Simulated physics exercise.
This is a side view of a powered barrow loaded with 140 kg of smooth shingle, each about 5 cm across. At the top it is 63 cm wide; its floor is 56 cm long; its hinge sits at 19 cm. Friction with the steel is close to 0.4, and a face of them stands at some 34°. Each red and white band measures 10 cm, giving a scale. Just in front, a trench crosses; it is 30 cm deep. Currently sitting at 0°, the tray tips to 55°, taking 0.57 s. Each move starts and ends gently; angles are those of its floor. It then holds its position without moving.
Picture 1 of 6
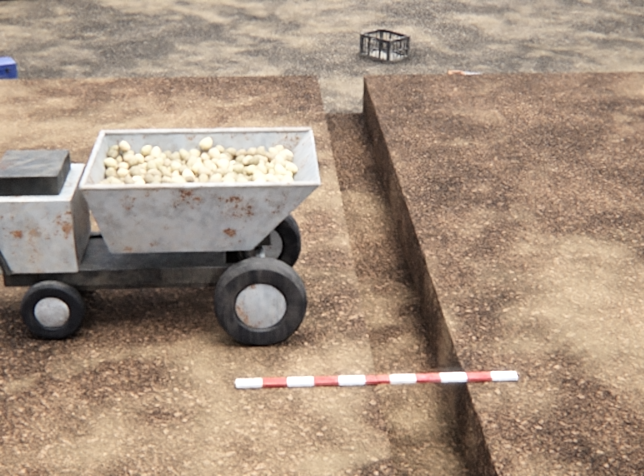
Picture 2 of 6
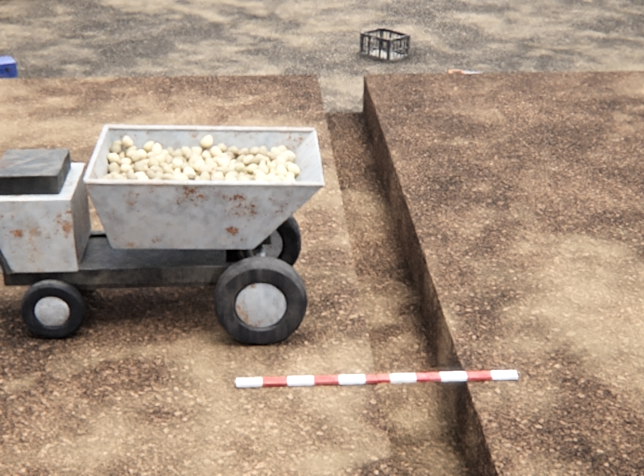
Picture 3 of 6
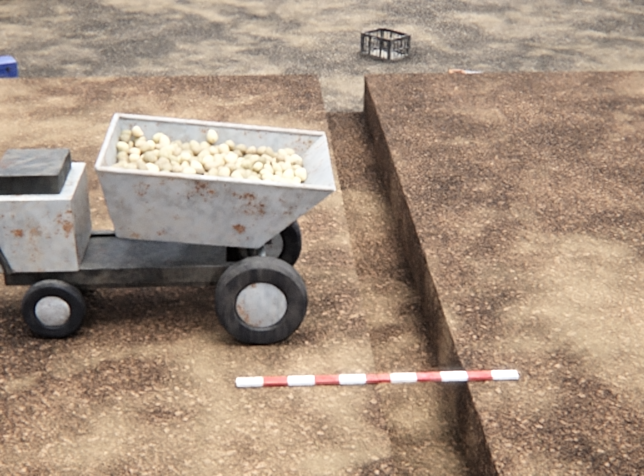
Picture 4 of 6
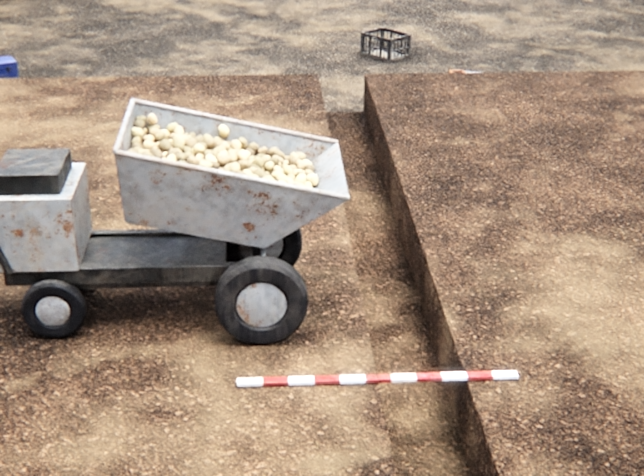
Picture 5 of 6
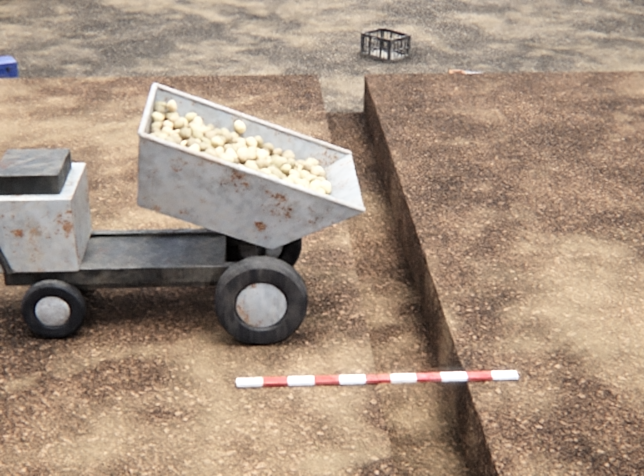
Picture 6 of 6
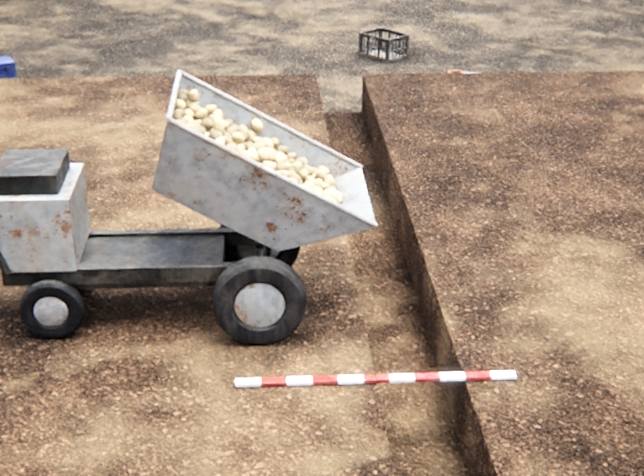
A small grey, rust-speckled powered barrow stands side-on at the left of a patchy brown dirt site, seen from slightly above. Pale rounded stones fill its tray, with a red and white banded pole lying in front, a trench crossing to the right and a dark crate behind. The tray tilts steadily up at its left end, its right lip lowering, while the wheels and view stay still.
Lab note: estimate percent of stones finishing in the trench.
Approx. 42 %.
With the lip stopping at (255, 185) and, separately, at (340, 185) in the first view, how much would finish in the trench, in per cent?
Near 70 then near 30 percent.
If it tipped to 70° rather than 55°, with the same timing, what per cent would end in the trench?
Trench share: Approx. 40%.
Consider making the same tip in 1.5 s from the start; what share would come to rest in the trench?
60 %.
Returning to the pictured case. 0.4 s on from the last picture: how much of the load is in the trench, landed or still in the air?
About 10 per cent by then.
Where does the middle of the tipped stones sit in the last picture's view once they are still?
The stones end up centred near (448, 302).
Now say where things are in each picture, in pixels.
In the first frame, the tray is at 0°, its lip at (319, 184); the top of the load is at (196, 158).
In the second frame, the tray is at 2°, its lip at (323, 185); the top of the load is at (186, 156).
In the third frame, the tray is at 6°, its lip at (334, 189); the top of the load is at (148, 146).
In the fourth frame, the tray is at 13°, its lip at (349, 198); the top of the load is at (152, 133).
In the fifth frame, the tray is at 21°, its lip at (364, 211); the top of the load is at (161, 118).
In the sixth frame, the tray is at 30°, its lip at (376, 226); the top of the load is at (183, 106).
Then, 0.1 s after the last picture the floor is at 47°, 100 % in the tray; the foremost stones are at (366, 229).
Then, 0.4 s after the last picture the floor is at 55°, 92 % in the tray, 8 % in the trench; the foremost stones are at (446, 266).
Then, 0.7 s after the last picture the floor is at 55°, 46 % in the tray, 16 % in the trench, 38 % past the trench; the foremost stones are at (574, 303).
Then, 2.7 s after the last picture the floor is at 55°, 16 % in the tray, 42 % in the trench, 42 % past the trench; the foremost stones are past the picture's edge.
